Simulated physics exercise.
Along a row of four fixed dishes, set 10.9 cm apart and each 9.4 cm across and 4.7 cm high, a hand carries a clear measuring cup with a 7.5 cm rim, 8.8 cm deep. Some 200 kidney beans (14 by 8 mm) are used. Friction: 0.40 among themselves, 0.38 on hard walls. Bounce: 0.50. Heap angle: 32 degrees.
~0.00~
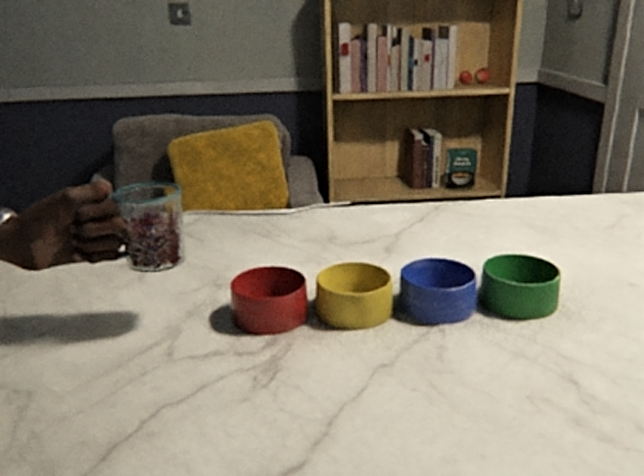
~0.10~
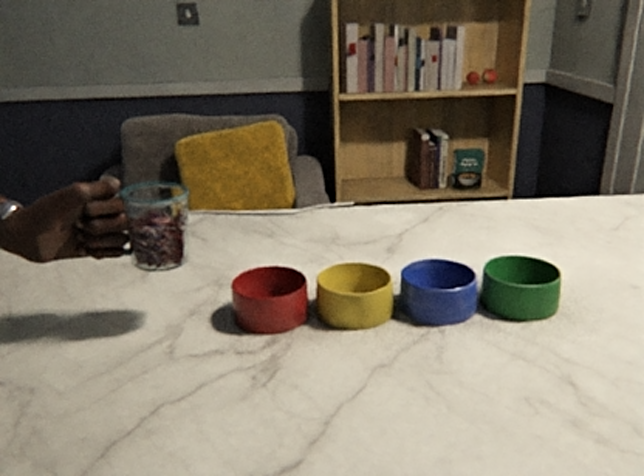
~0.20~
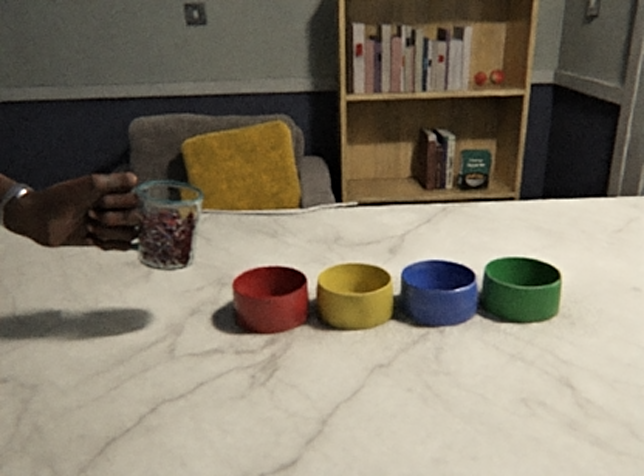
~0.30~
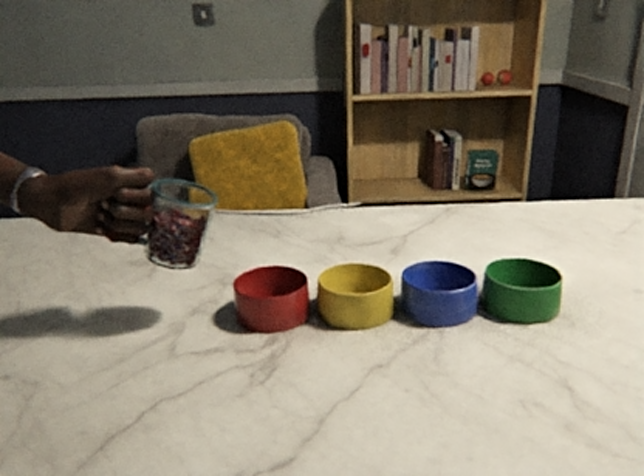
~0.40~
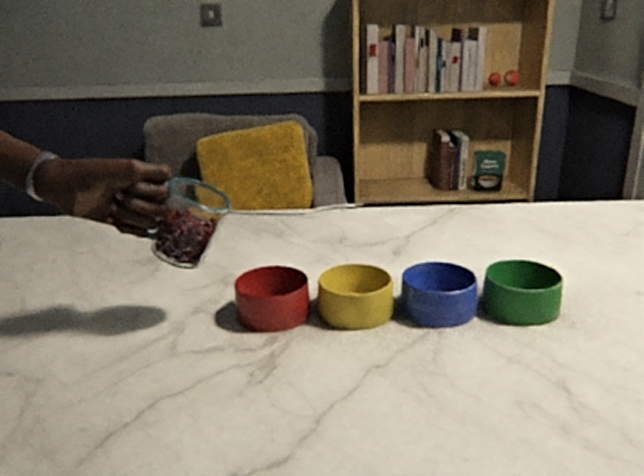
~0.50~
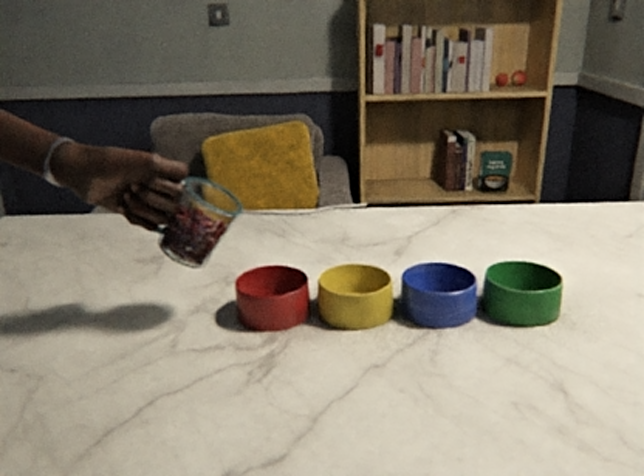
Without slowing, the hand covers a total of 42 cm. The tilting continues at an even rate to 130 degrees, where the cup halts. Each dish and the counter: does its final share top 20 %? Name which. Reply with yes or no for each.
Red: No, blue: No, green: No, yellow: Yes, counter: No.
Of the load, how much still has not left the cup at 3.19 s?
Near 0 per cent of the load.
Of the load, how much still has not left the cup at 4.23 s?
Somewhere near 0 per cent.
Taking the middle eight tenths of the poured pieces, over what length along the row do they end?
The stretch is around 6 cm long.
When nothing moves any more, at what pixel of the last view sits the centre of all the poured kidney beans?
Est. centre at rest: (355, 296) px.
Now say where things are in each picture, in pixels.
The first frame shows cup at (152, 227), tilt 0 degrees, lip at (179, 191), moved 0.0 cm; middle of the pieces at (155, 239); red dish at (268, 282); yellow dish at (354, 278); blue dish at (438, 273); green dish at (521, 269).
The second frame shows cup at (158, 227), tilt 3 degrees, lip at (187, 193), moved 0.4 cm; middle of the pieces at (160, 238).
The third frame shows cup at (168, 226), tilt 11 degrees, lip at (202, 197), moved 1.5 cm; middle of the pieces at (169, 238).
The fourth frame shows cup at (179, 225), tilt 18 degrees, lip at (216, 201), moved 2.6 cm; middle of the pieces at (177, 237).
The fifth frame shows cup at (189, 225), tilt 26 degrees, lip at (229, 206), moved 3.6 cm; middle of the pieces at (186, 236).
The sixth frame shows cup at (198, 224), tilt 33 degrees, lip at (241, 211), moved 4.7 cm; middle of the pieces at (194, 234); red dish at (272, 281); yellow dish at (355, 279); blue dish at (439, 277); green dish at (523, 276). Its pace works out near 75 degrees a second; the hand travels 11 cm a second.
After 2.11 s, tilt 130 degrees; cup holds 0 %, yellow 100 %.
After 3.19 s, tilt 130 degrees; cup holds 0 %, yellow 100 %.
After 4.23 s, tilt 130 degrees; cup holds 0 %, yellow 100 %.
By 4.5 s all is still; red 0 %, blue 0 %, green 0 %, yellow 100 %, counter 0 %.
